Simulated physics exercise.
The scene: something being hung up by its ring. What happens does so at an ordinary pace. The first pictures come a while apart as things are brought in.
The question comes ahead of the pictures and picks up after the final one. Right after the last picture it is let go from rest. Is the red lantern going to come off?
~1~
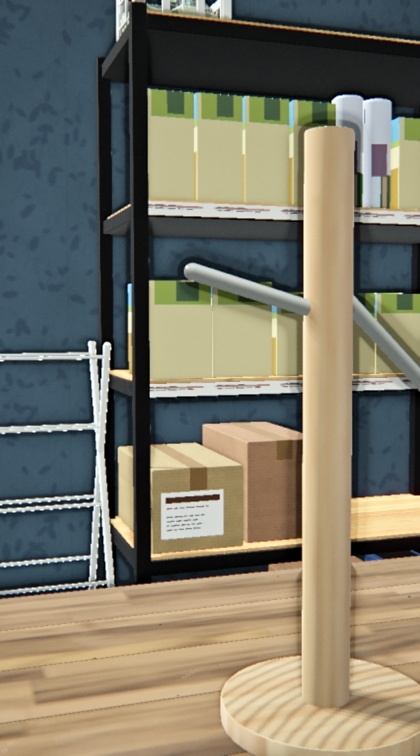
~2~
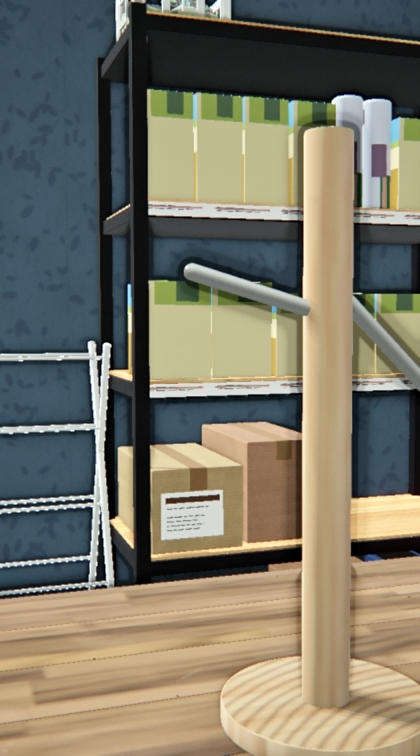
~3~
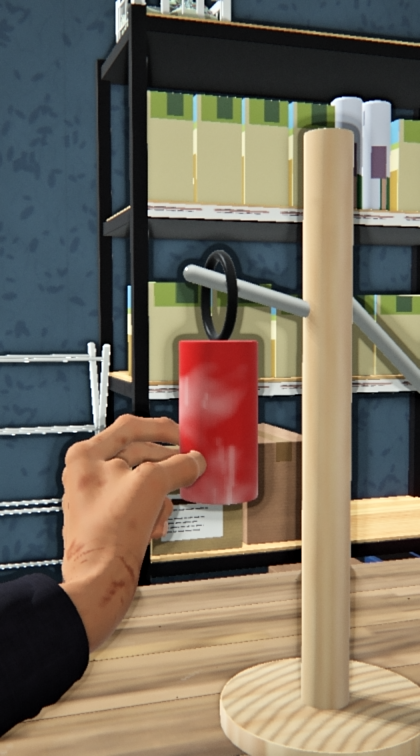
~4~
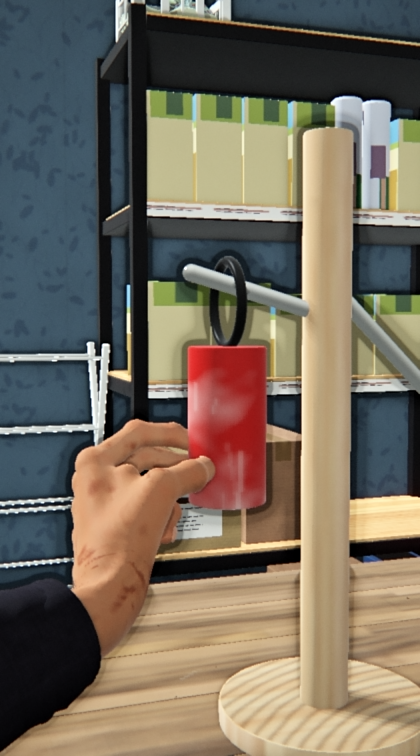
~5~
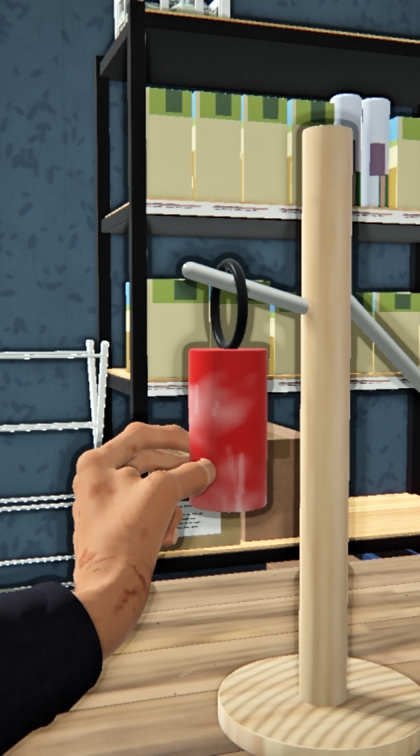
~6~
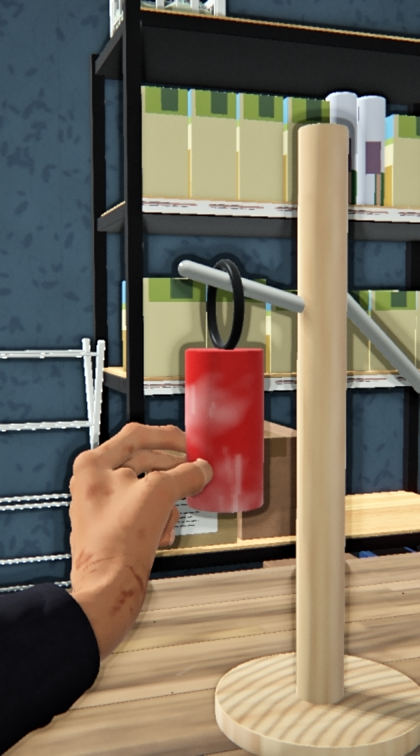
If you ask me, it's going to stay up there.
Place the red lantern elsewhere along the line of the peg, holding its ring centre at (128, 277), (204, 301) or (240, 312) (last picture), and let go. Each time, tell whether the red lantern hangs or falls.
Lab note - try 1: It loses its grip; try 2: It keeps its grip; try 3: It keeps its grip.
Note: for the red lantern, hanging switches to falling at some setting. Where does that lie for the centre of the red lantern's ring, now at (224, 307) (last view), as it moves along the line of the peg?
Roughly (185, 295).
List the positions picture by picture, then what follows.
In the first frame, peg stand (316, 432).
In the second frame, peg stand (316, 432).
In the third frame, still on the way; red lantern (219, 374); peg stand (316, 434).
In the fourth frame, still on the way; red lantern (227, 379); peg stand (315, 433).
In the fifth frame, still on the way; red lantern (228, 382); peg stand (314, 431).
In the sixth frame, in place, still held; red lantern (224, 382); peg stand (311, 429).
Then, 0.12 s past the last view, red lantern moving near (228, 387).
Then, 0.32 s past the last view, red lantern travelled a little near (246, 391).
Then, 0.46 s past the last view, red lantern leaning 4° off how it started near (261, 396).
Finally, the red lantern stays on its peg, near (262, 396).
